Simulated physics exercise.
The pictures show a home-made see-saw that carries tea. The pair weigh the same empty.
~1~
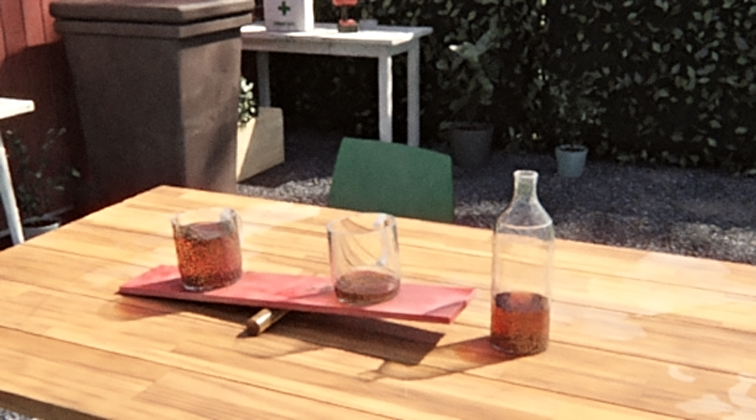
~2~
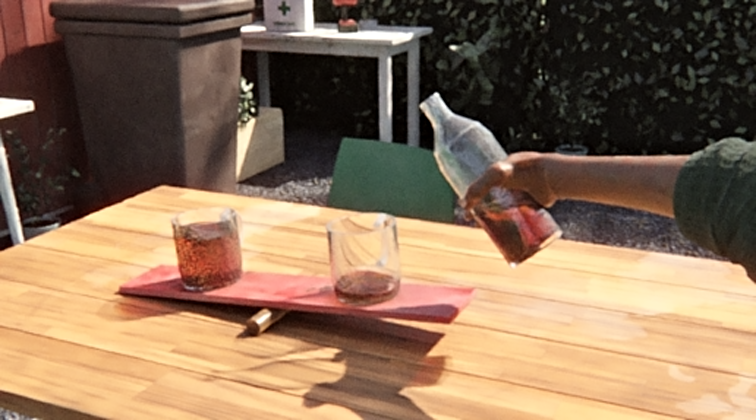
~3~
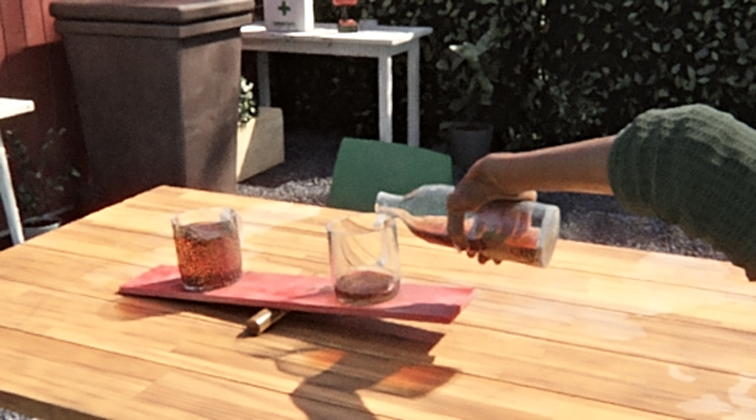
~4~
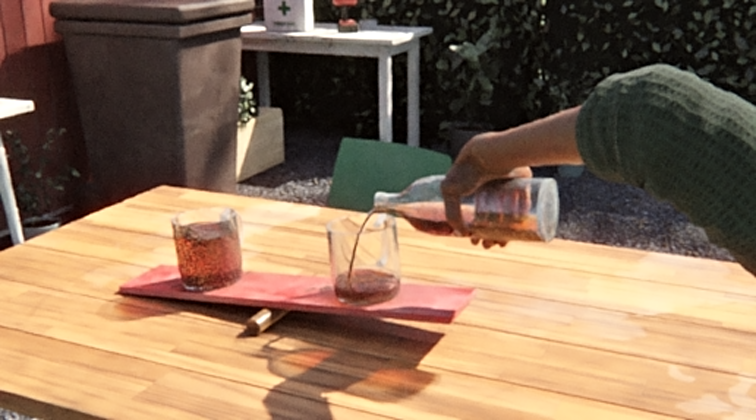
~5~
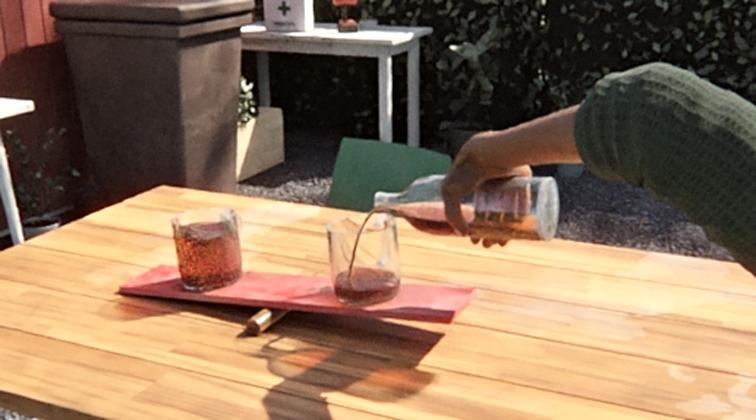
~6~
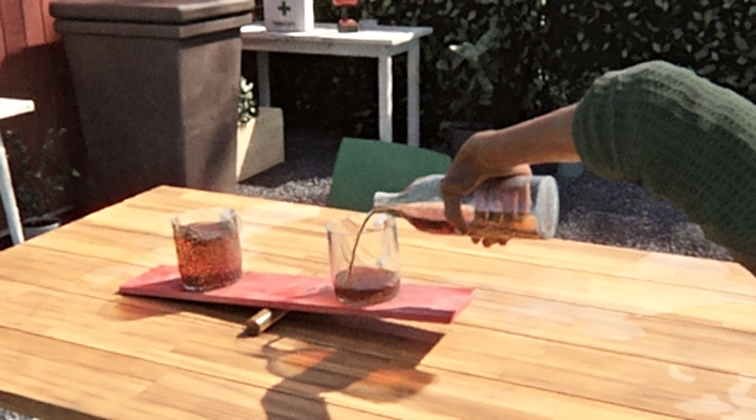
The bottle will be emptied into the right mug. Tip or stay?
It keeps its lean.
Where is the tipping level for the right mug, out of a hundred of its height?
About 75 per cent.
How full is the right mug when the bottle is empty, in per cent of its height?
About 50 per cent.
Soon after, the right mug is about a third full; the board leans as before.
Later, the right mug is about half full; the board leans as before.
In the end, the right mug is about half full; the board leans as before.
